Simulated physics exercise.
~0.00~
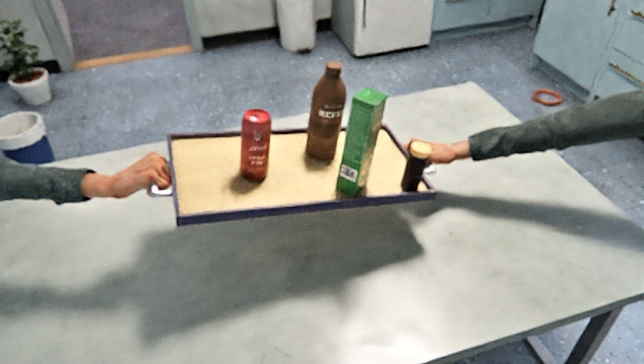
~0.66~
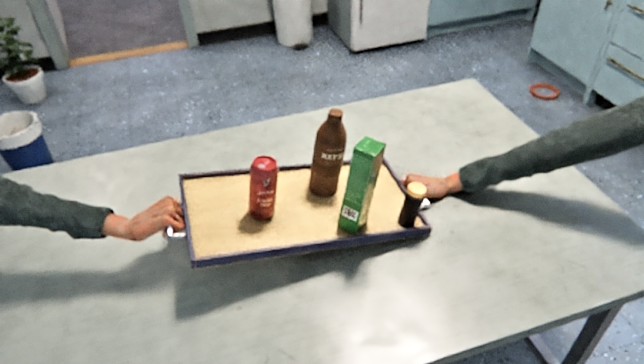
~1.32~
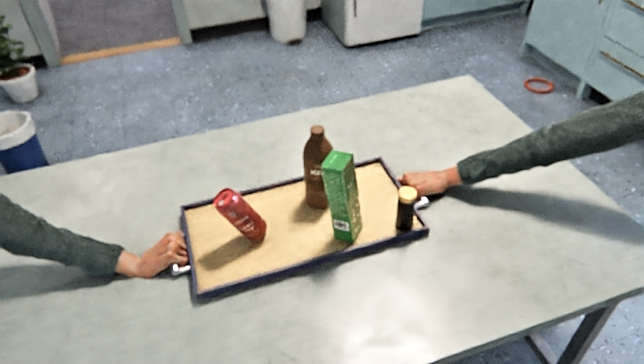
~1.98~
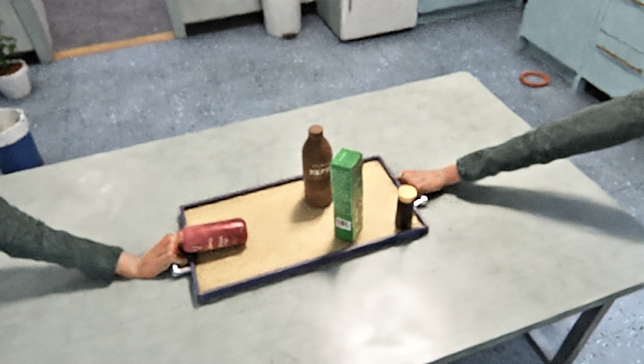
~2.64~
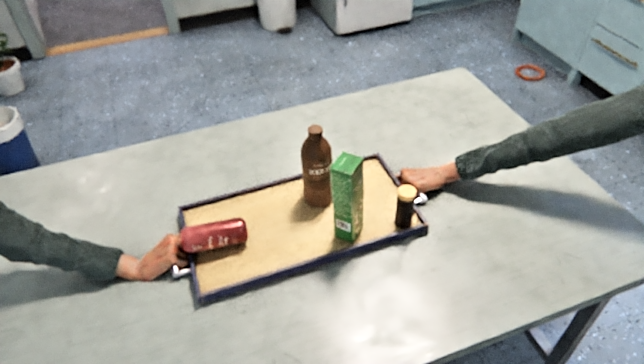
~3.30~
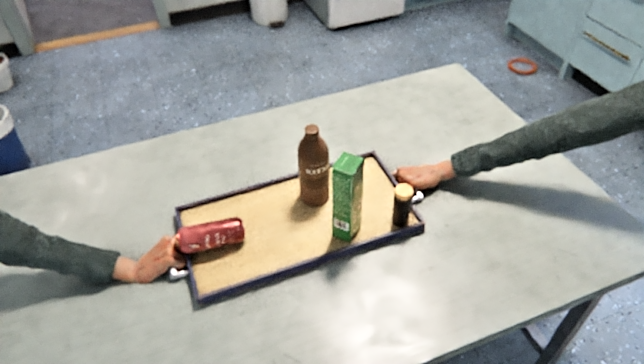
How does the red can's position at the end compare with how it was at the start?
At the start the red can is on its base, leaning slightly with the tray, while at the end it lies on its side at the left end of the tray.
